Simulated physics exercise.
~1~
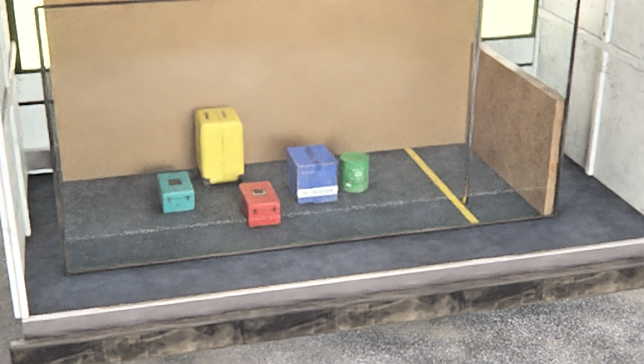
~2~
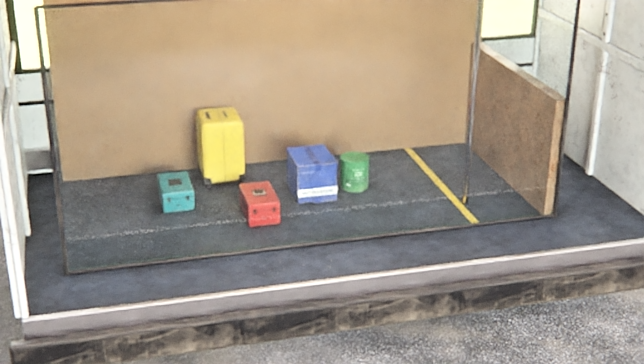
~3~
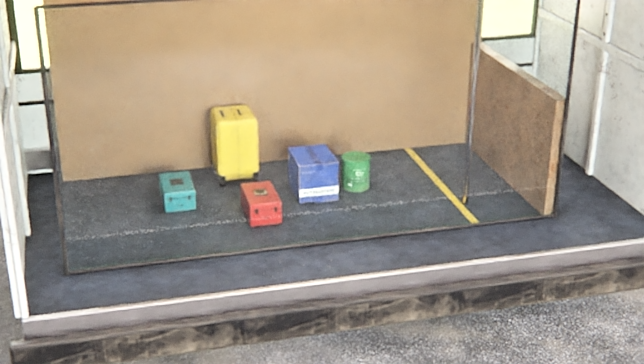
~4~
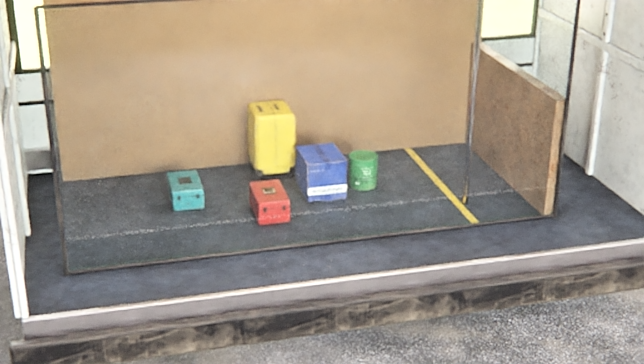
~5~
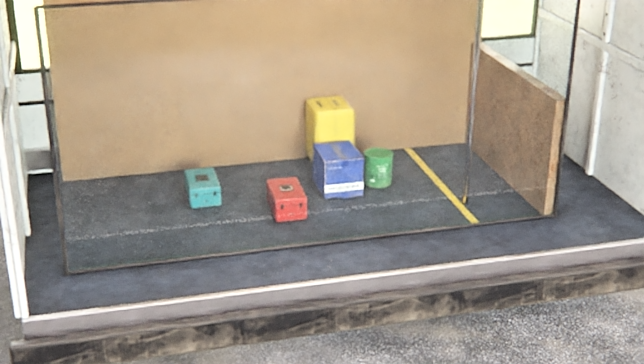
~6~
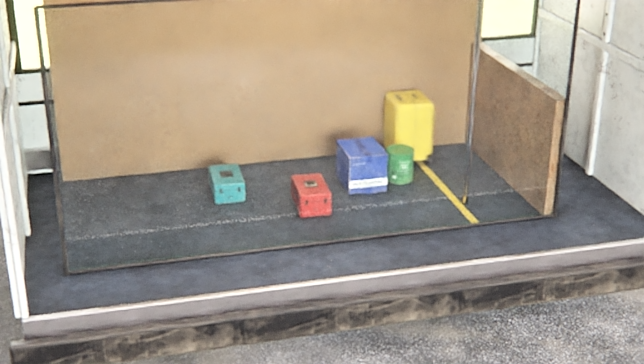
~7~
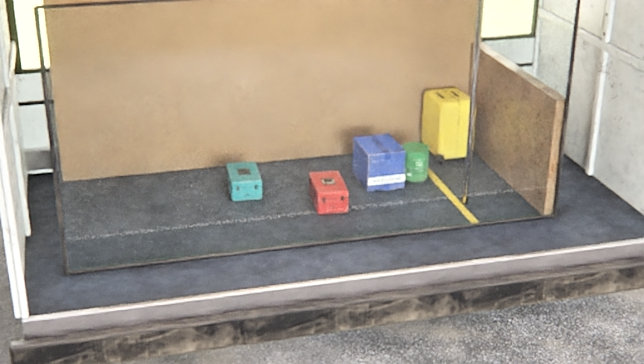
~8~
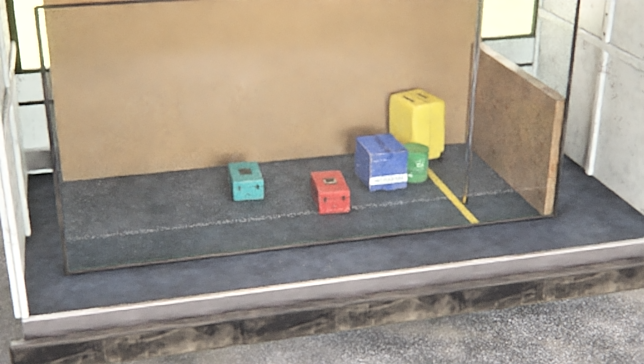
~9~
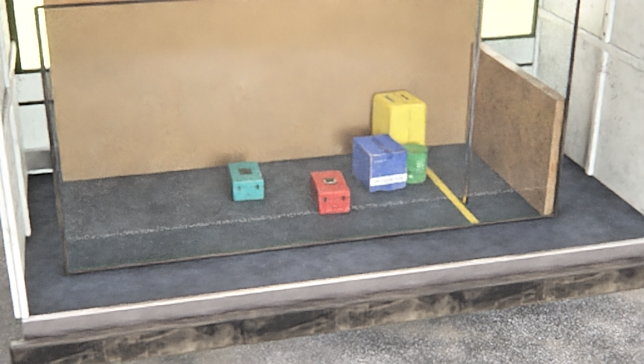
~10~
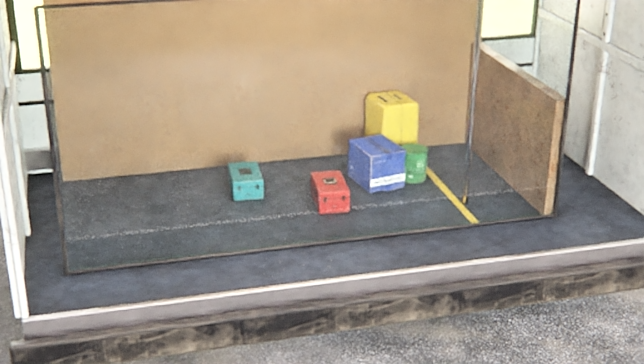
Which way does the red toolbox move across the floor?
The red toolbox slides to the right before coming to a stop.
A dark-floored open bay with a tan back wall is seen from above at an angle, with a thin pole and a yellow line toward the right. A yellow case stands upright at the back, with a teal toolbox and a red toolbox nearer the front and a blue carton and green bucket to their right. All five start sliding right, the yellow case fastest, passing behind the carton and bucket toward the pole. The others stop while the case rolls back left. It ends upright behind the carton, with everything short of the yellow line.
